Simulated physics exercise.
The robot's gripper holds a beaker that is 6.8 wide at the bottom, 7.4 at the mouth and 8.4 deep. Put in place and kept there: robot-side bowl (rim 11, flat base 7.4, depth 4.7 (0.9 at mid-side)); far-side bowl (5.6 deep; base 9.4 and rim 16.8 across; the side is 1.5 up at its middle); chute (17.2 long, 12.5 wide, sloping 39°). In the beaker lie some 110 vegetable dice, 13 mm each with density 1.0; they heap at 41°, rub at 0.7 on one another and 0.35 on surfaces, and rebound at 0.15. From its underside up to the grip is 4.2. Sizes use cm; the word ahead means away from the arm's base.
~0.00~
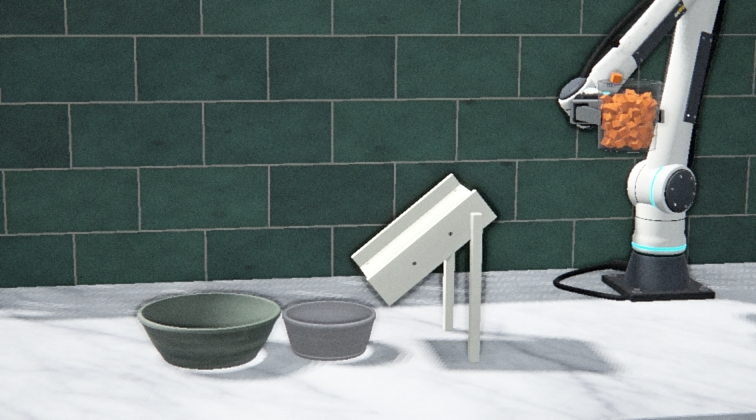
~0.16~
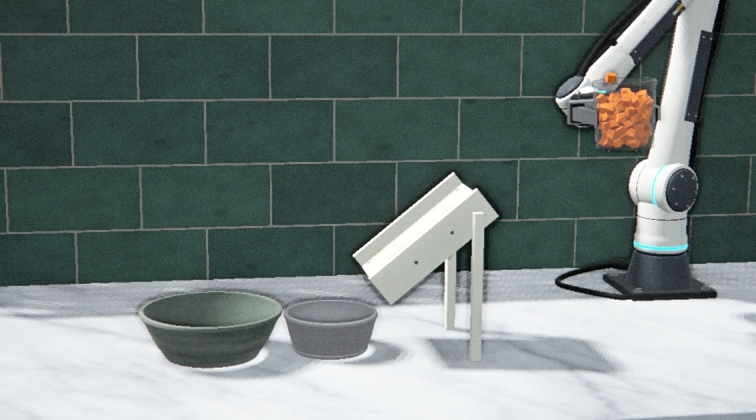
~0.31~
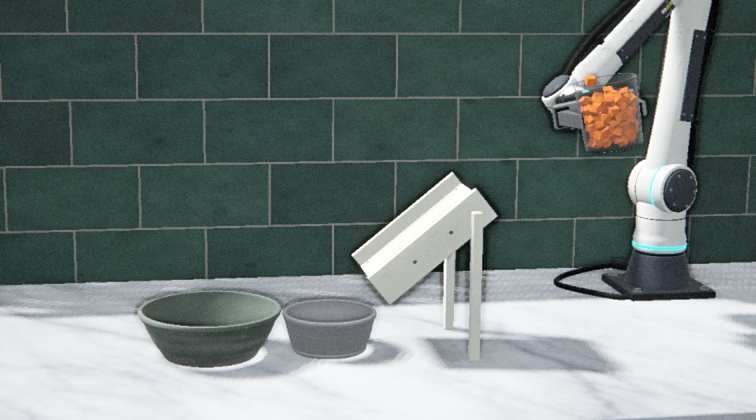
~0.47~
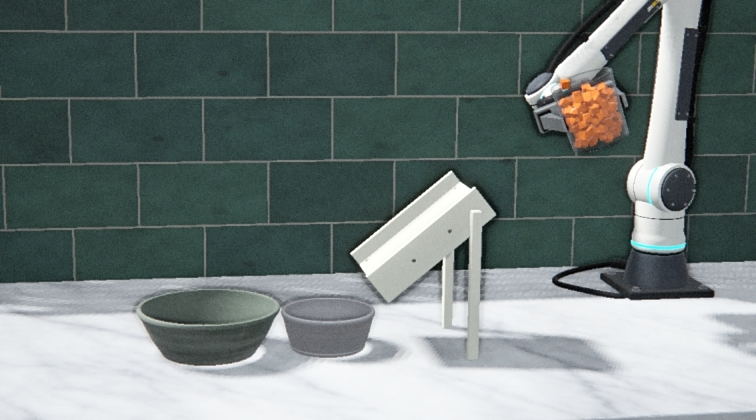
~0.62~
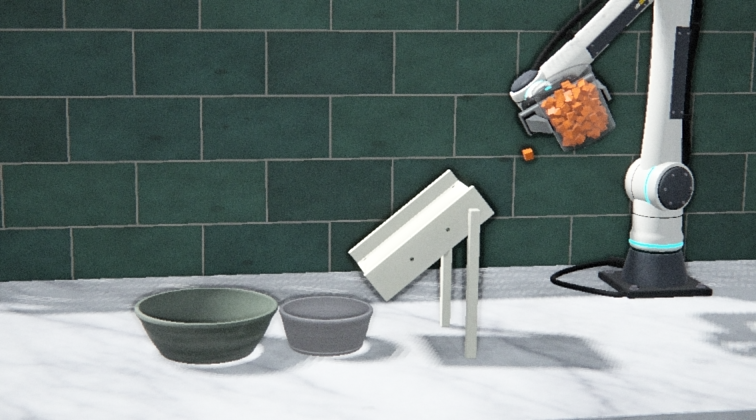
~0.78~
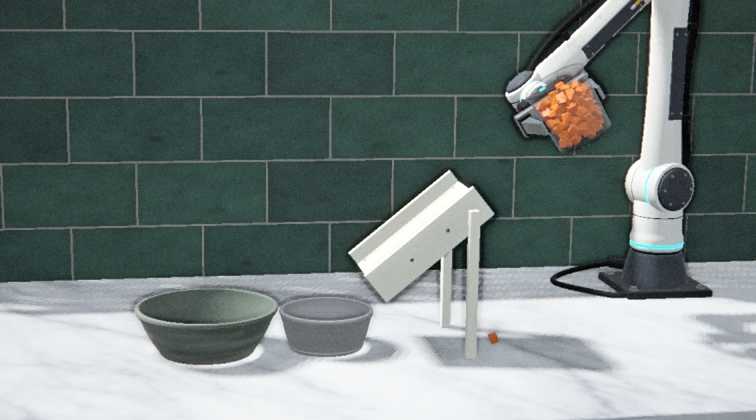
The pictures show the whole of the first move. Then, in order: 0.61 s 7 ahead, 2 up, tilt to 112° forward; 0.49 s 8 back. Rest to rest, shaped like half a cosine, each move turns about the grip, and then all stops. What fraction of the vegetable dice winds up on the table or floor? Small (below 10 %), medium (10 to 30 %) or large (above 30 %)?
Large.
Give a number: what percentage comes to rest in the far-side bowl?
Estimate: Close to 0 %.
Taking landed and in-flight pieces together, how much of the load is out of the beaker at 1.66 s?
Share out so far: Near 80 %.
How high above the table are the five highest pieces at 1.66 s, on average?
Height: Some 30 cm.
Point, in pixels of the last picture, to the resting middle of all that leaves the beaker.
About (459, 338).
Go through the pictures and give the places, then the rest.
Beaker middle at (628, 116), level; upper third of the load around (630, 105), from x 605 to 650, top at y 80; 113 in the beaker, in the first frame.
Beaker middle at (625, 115), tilted 3° forward; upper third of the load around (627, 103), from x 600 to 650, top at y 80, in the second frame.
Beaker middle at (610, 114), tilted 11° forward; upper third of the load around (610, 102), from x 585 to 635, top at y 80, in the third frame.
Beaker middle at (591, 112), tilted 21° forward; upper third of the load around (595, 100), from x 565 to 620, top at y 85, in the fourth frame.
Beaker middle at (575, 109), tilted 29° forward; upper third of the load around (579, 98), from x 530 to 605, top at y 85; 112 in the beaker, 1 on the chute or in flight, in the fifth frame.
Beaker middle at (570, 110), tilted 32° forward; upper third of the load around (573, 98), from x 495 to 600, top at y 85; 112 in the beaker, 1 on the table or floor, in the sixth frame.
By 1.22 s, tilted 98° forward, highest piece 35 above the table; 111 in the beaker, 1 on the table or floor, 1 on the chute or in flight.
By 1.66 s, tilted 112° forward, highest piece 30 above the table; 21 in the beaker, 21 in the robot-side bowl, 9 on the table or floor, 62 on the chute or in flight.
By 2.08 s, tilted 112° forward, highest piece 4 above the table; 73 on the table or floor, 40 in the robot-side bowl.
By 3.13 s, tilted 112° forward, highest piece 3 above the table; 73 on the table or floor, 40 in the robot-side bowl.
Final count, 73 on the table or floor, 40 in the robot-side bowl. That is 65 % on the table or floor.
